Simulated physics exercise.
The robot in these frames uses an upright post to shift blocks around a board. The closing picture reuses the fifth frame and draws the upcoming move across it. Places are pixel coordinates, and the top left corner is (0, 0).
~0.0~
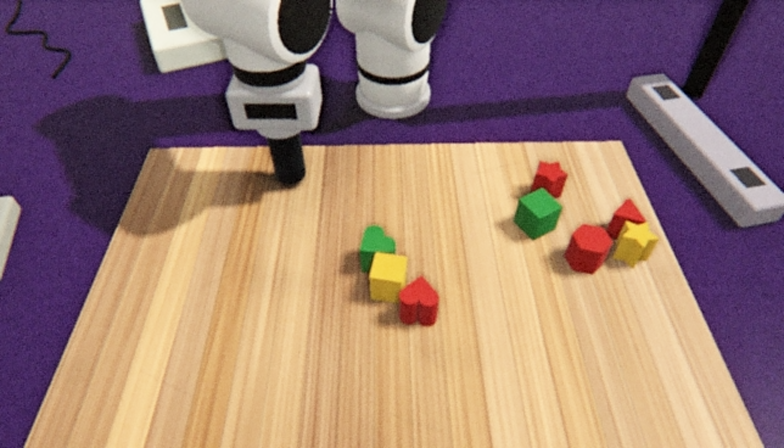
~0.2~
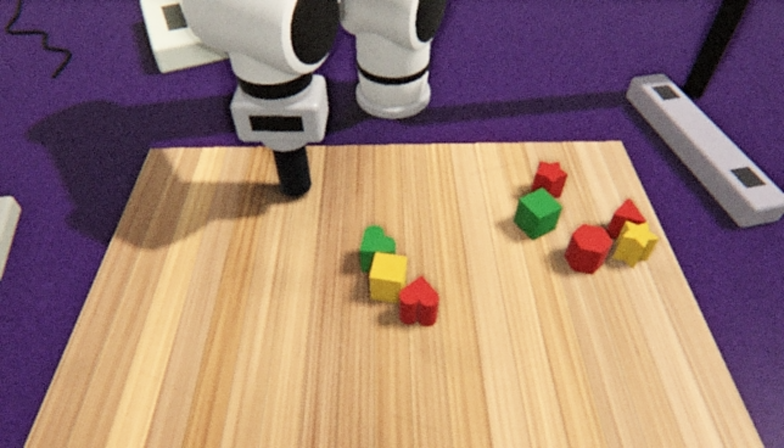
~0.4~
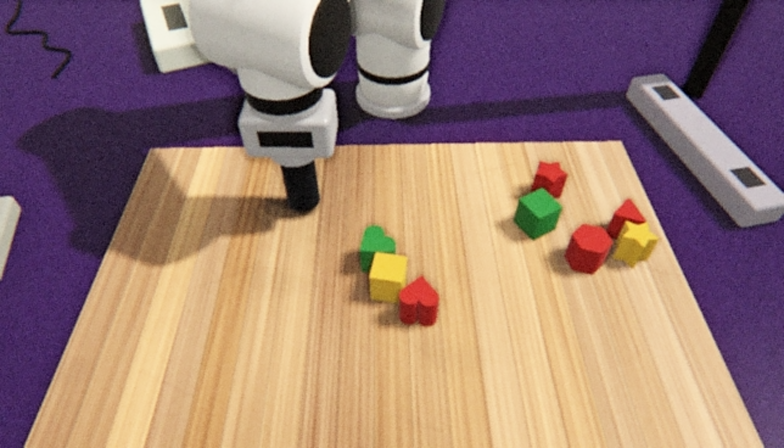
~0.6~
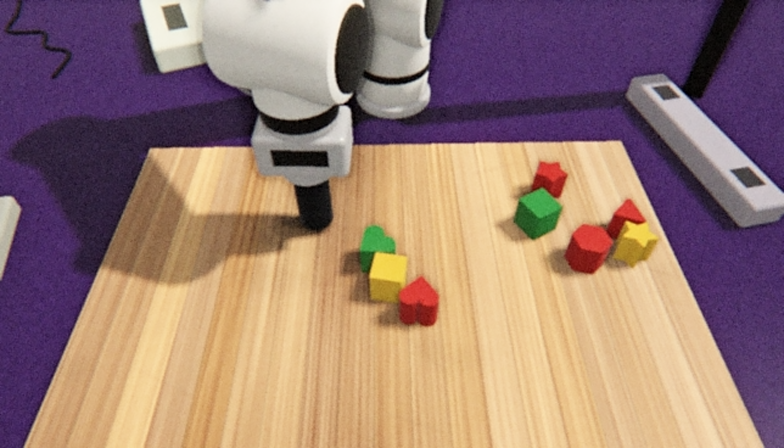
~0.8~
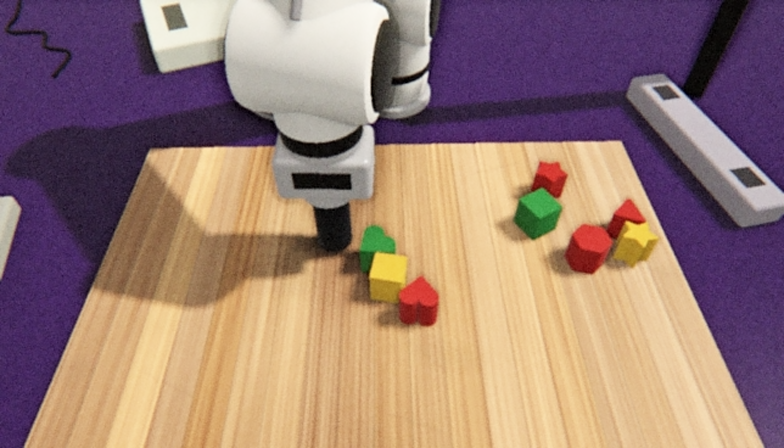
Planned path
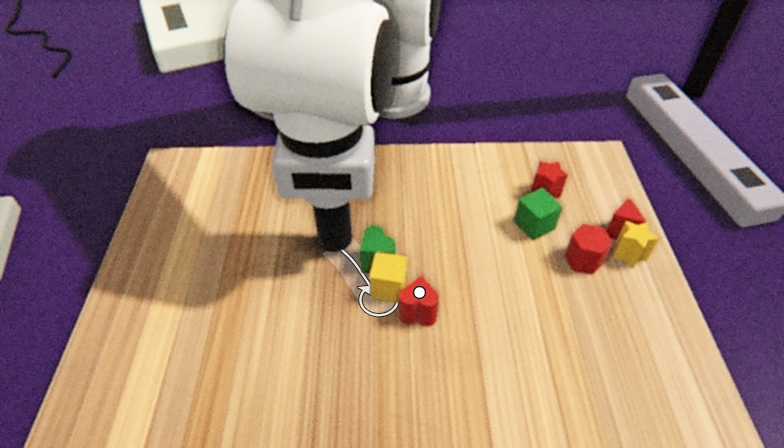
A white robot arm with a black post moves down and to the right across a wooden board, drawing close to a green heart beside a yellow block and red heart, while all the coloured blocks stay still.
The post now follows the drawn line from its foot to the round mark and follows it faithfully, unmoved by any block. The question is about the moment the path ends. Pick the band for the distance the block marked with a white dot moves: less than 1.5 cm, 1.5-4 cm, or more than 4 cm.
It gets moved 1.5 to 4 cm.
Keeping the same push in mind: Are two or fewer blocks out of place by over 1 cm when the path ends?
No - that is not the case.
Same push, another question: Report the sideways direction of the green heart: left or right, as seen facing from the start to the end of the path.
The shift is leftward.
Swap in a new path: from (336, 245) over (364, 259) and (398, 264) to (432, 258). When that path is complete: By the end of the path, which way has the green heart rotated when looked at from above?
Overhead view: Clockwise.
Drawn move, from (336, 245) via (359, 269), ending at (379, 299); the dot is on the red heart.
What follows on the original path. Halfway along, post (359, 264); green heart (392, 244); yellow square block (391, 270).
At the end, post (379, 294); green heart (398, 247), turned 30° anticlockwise; yellow square block (412, 298); red heart (443, 311), turned 45° anticlockwise.
